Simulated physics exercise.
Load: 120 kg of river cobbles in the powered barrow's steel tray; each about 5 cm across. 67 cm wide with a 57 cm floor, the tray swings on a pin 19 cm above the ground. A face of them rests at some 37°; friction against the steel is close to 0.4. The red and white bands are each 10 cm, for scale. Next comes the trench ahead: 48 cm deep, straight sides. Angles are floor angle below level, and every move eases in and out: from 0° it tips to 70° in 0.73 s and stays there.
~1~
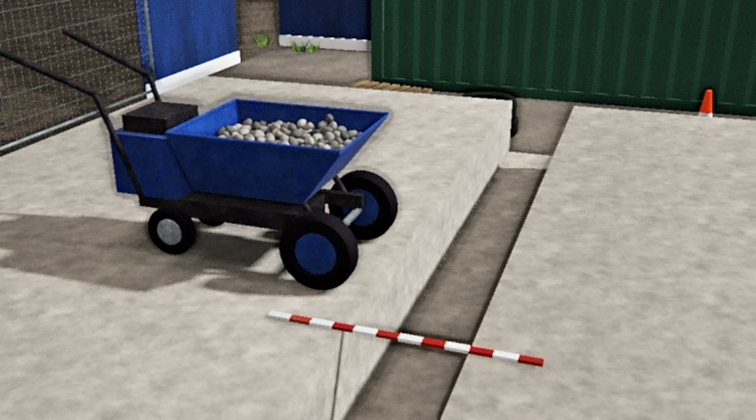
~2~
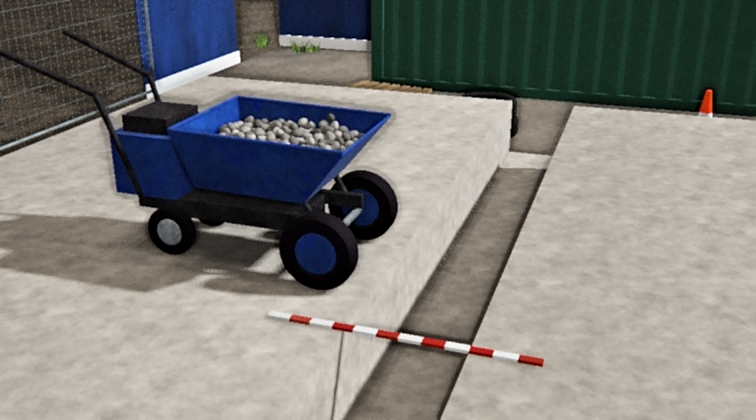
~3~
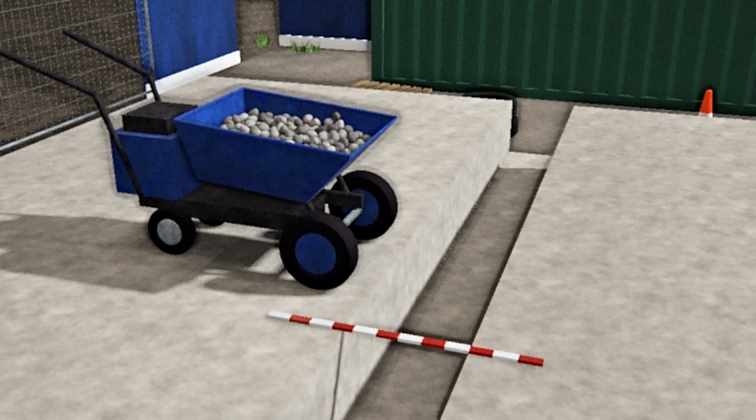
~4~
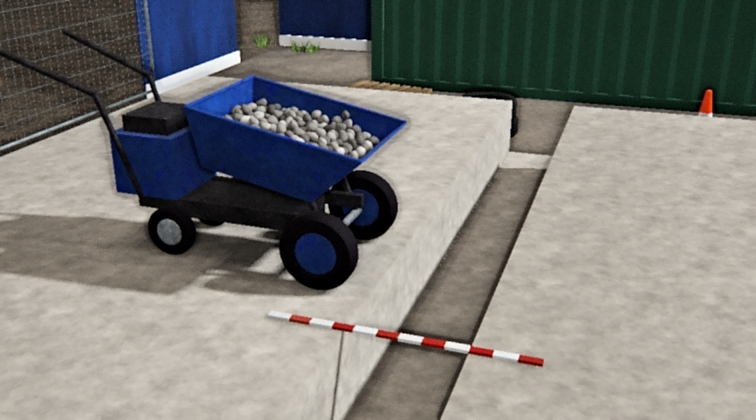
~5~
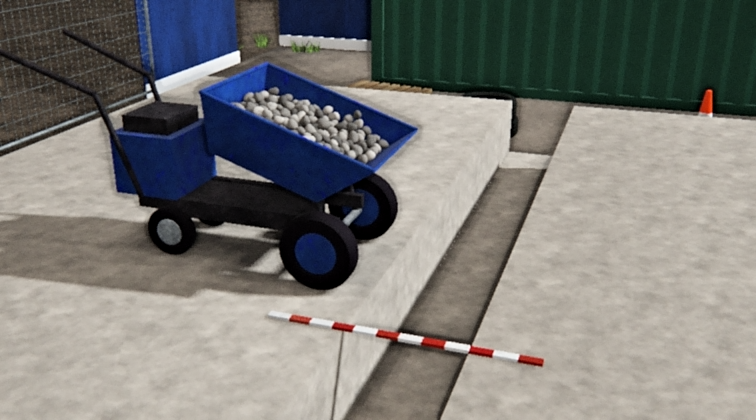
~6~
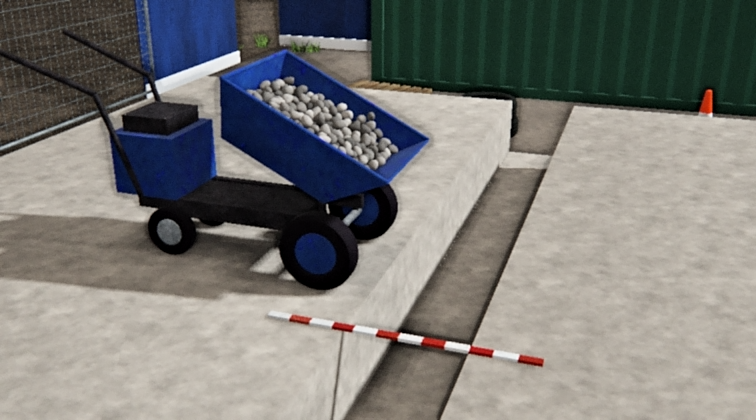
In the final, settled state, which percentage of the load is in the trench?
59 per cent is in the trench.
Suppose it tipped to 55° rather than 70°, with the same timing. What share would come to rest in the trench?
Roughly 40 percent.
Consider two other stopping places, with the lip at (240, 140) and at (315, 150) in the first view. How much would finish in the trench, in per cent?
80 % and 90 %.
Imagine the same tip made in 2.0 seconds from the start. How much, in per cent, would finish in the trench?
Roughly 85% would finish there.
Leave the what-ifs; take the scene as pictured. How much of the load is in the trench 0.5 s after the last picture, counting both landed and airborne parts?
At that moment: Approx. 20 %.
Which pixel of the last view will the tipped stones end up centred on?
About (485, 351).
Then, 0.2 s after the last picture the floor is at 59°, 100 % in the tray; the foremost stones are at (413, 204).
Then, 0.5 s after the last picture the floor is at 70°, 81 % in the tray, 18 % in the trench, 1 % past the trench; the foremost stones are at (499, 275).
Then, 0.9 s after the last picture the floor is at 70°, 23 % in the tray, 37 % in the trench, 40 % past the trench; the foremost stones are at (649, 305).
Then, 2.8 s after the last picture the floor is at 70°, 0 % in the tray, 59 % in the trench, 41 % past the trench; the foremost stones are past the picture's edge.
